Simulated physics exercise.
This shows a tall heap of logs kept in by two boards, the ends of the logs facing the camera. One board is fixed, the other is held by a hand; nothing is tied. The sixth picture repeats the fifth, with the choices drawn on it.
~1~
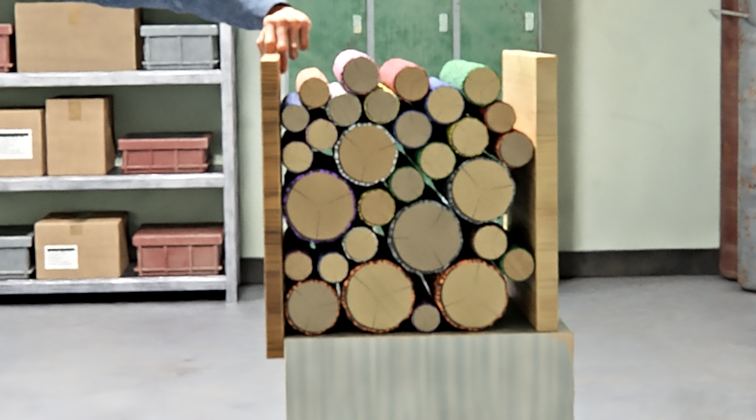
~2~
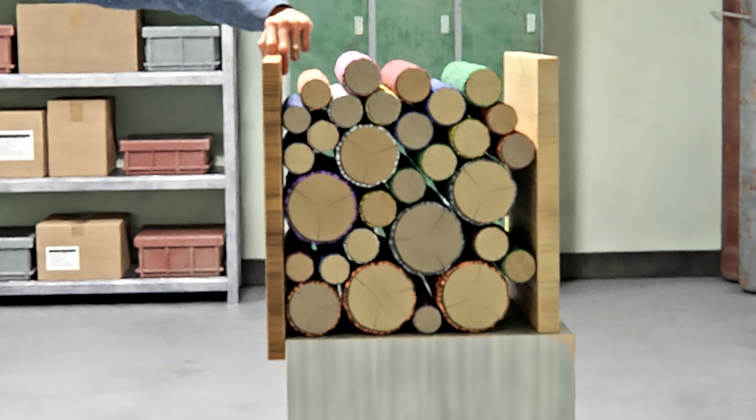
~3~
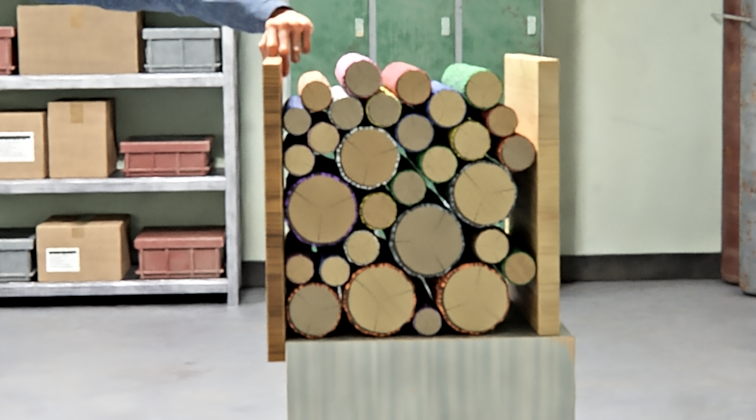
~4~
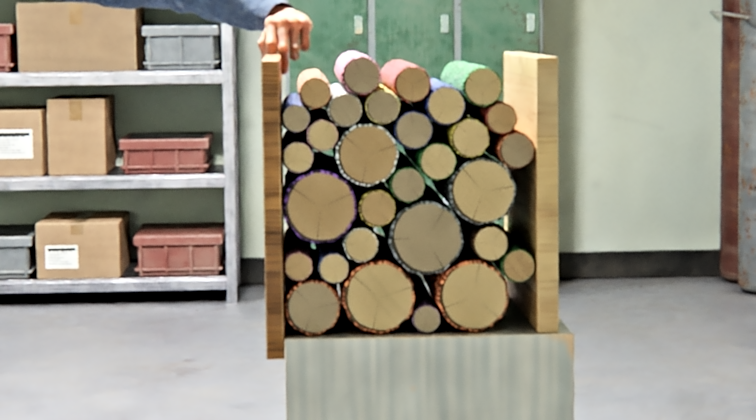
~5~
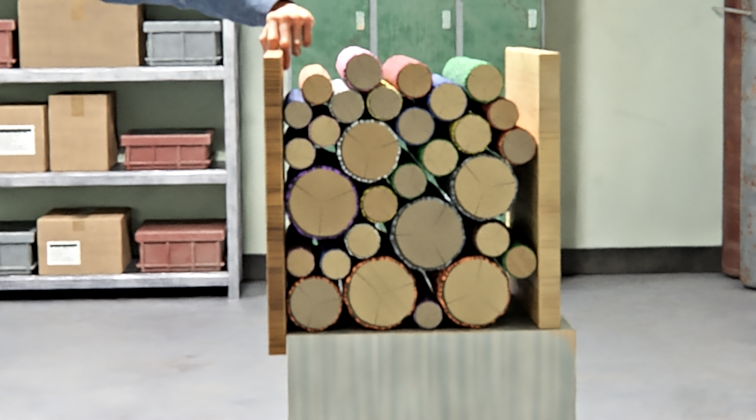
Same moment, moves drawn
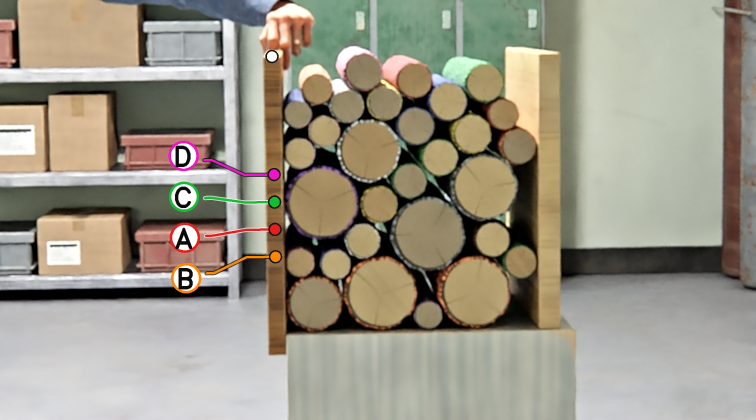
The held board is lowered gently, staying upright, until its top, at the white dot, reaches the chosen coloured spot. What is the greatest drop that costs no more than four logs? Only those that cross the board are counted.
Stop at D.
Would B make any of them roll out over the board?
Yes, at B.
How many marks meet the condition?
One of them.
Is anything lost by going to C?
Yes, at C.
On the marked copy, A at (275, 229); B at (276, 257); C at (275, 202); D at (274, 174); the white dot at (272, 56).
Taking D. A third of the way, top of the board (282, 113).
Two thirds of the way, top of the board (283, 173).
When it is over, top of the board (283, 174), two out over the board.
As for the rest, A more than four out over the board; B more than four out over the board; C more than four out over the board.
